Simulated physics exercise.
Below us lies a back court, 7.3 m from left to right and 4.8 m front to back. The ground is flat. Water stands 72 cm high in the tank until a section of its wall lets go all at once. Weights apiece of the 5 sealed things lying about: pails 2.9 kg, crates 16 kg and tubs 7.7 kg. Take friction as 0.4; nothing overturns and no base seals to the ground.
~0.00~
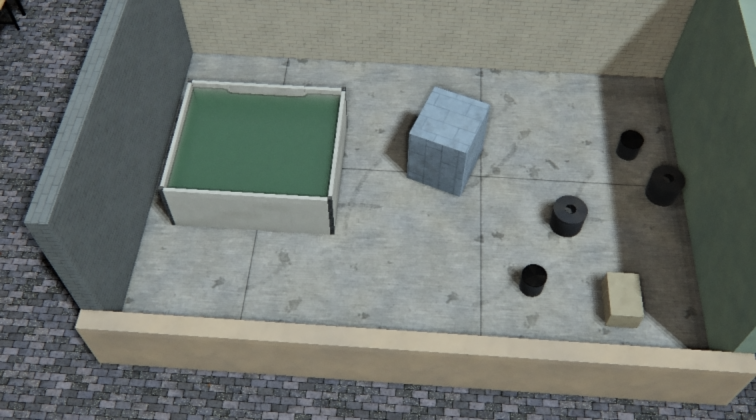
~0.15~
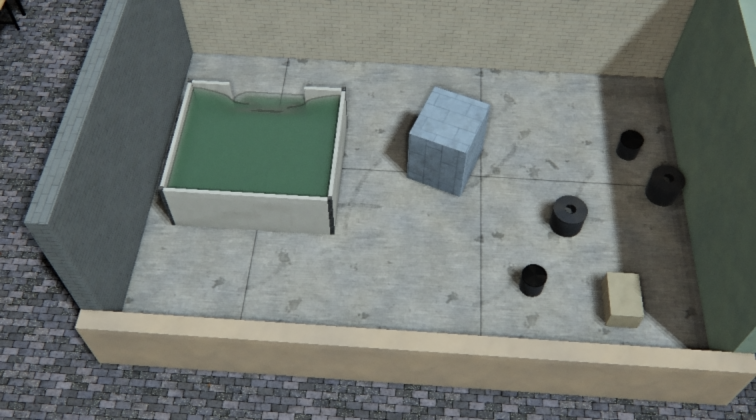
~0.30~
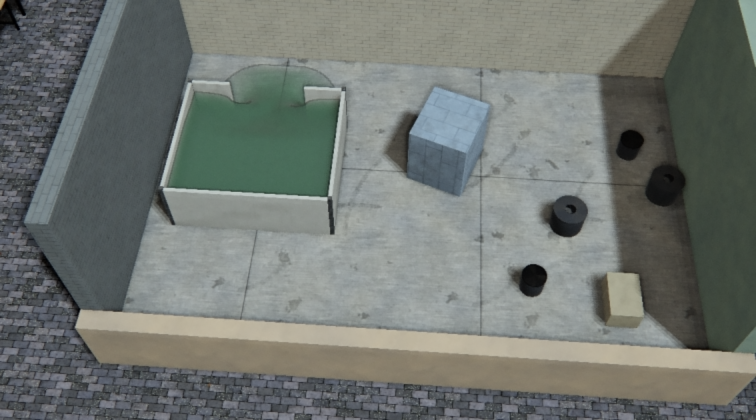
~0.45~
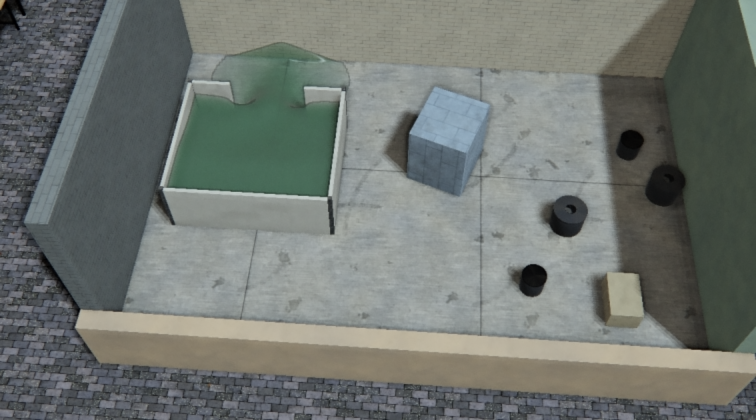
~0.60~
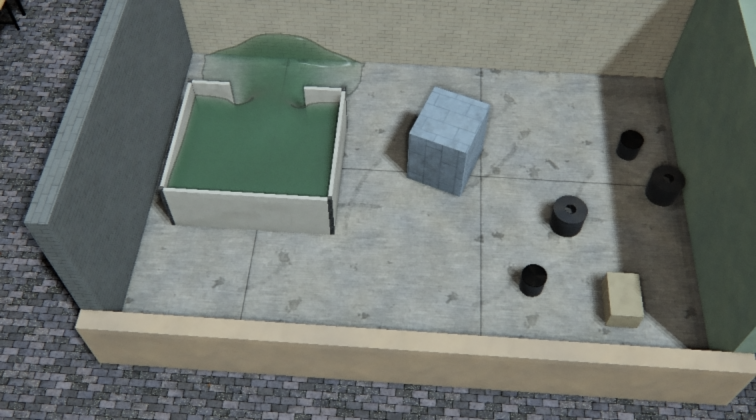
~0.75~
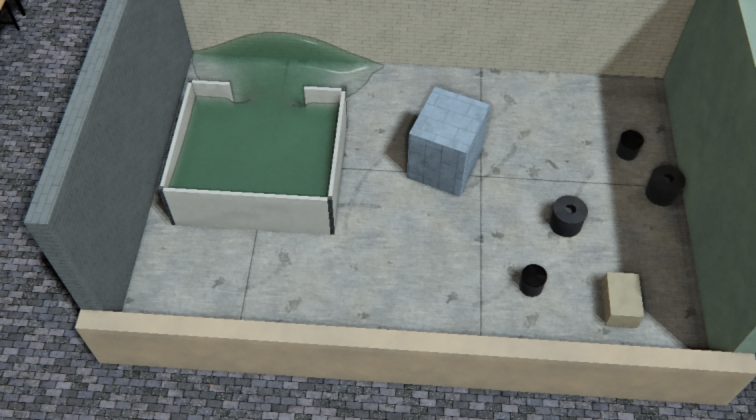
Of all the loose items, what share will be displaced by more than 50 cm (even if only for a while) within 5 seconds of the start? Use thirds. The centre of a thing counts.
It is between one and two thirds.
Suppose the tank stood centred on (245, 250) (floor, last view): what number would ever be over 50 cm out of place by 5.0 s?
In that case 2 of them.
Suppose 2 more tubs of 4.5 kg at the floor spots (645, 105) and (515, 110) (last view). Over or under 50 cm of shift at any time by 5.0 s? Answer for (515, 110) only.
It is over.
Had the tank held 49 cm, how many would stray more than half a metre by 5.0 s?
Then 2.
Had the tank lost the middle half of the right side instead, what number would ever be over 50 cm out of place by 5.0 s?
In that case 5 of them.
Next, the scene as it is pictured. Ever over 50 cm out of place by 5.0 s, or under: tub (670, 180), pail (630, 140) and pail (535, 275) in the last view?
In turn: Over, more, short of it.
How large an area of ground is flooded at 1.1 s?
About 7.5 m2.
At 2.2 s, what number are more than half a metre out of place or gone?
I count 0.
After 1.1 s 0 of 5 are over 50 cm from their spots; 0 afloat.
After 2.2 s 0 of 5 are over 50 cm from their spots; 0 afloat.
After 3.5 s 1 of 5 are over 50 cm from their spots; 2 afloat.
After 5.0 s 2 of 5 are over 50 cm from their spots, and 2 have been at some point; 2 afloat.
